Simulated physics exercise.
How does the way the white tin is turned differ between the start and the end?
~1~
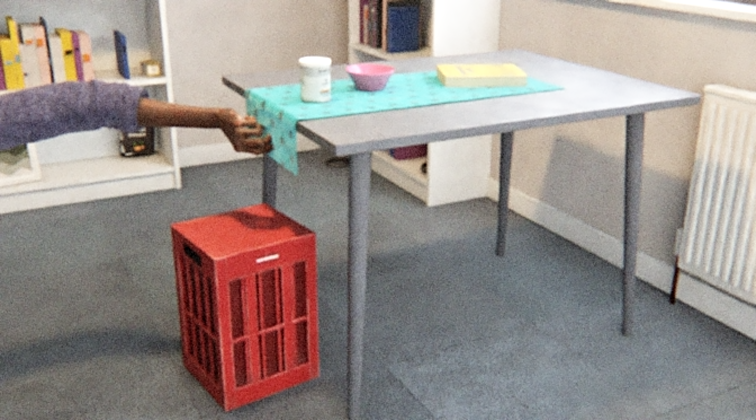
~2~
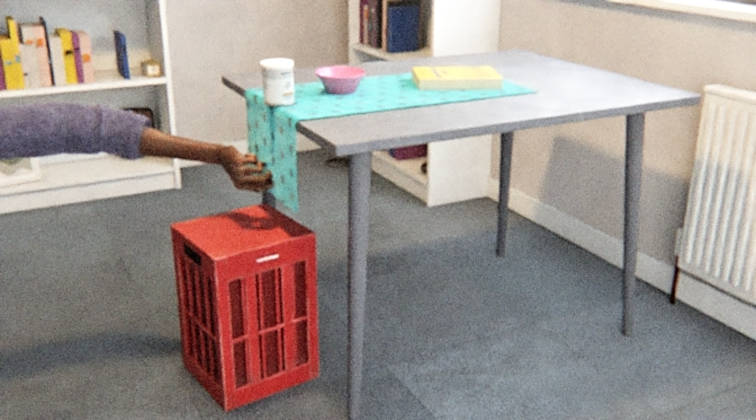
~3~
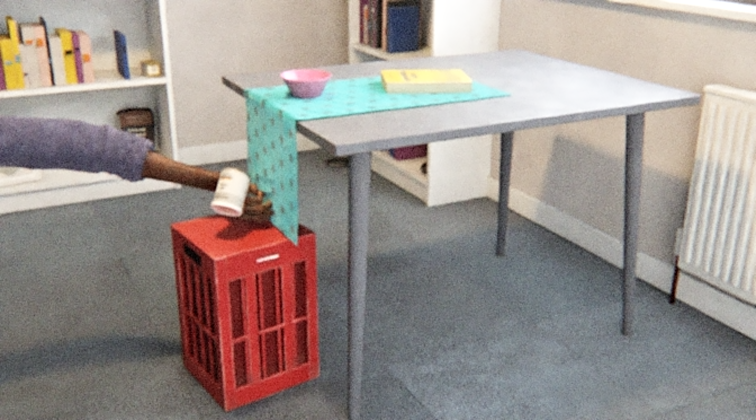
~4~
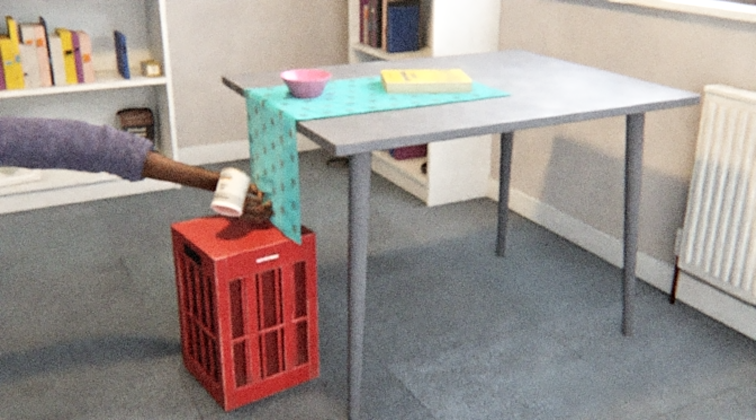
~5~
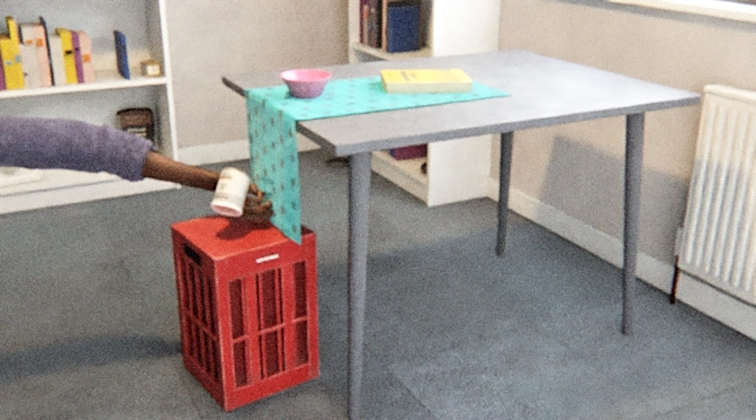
At the start the white tin is upright on the table. At the end it is upside down, off the edge and by the hand above the red crate.
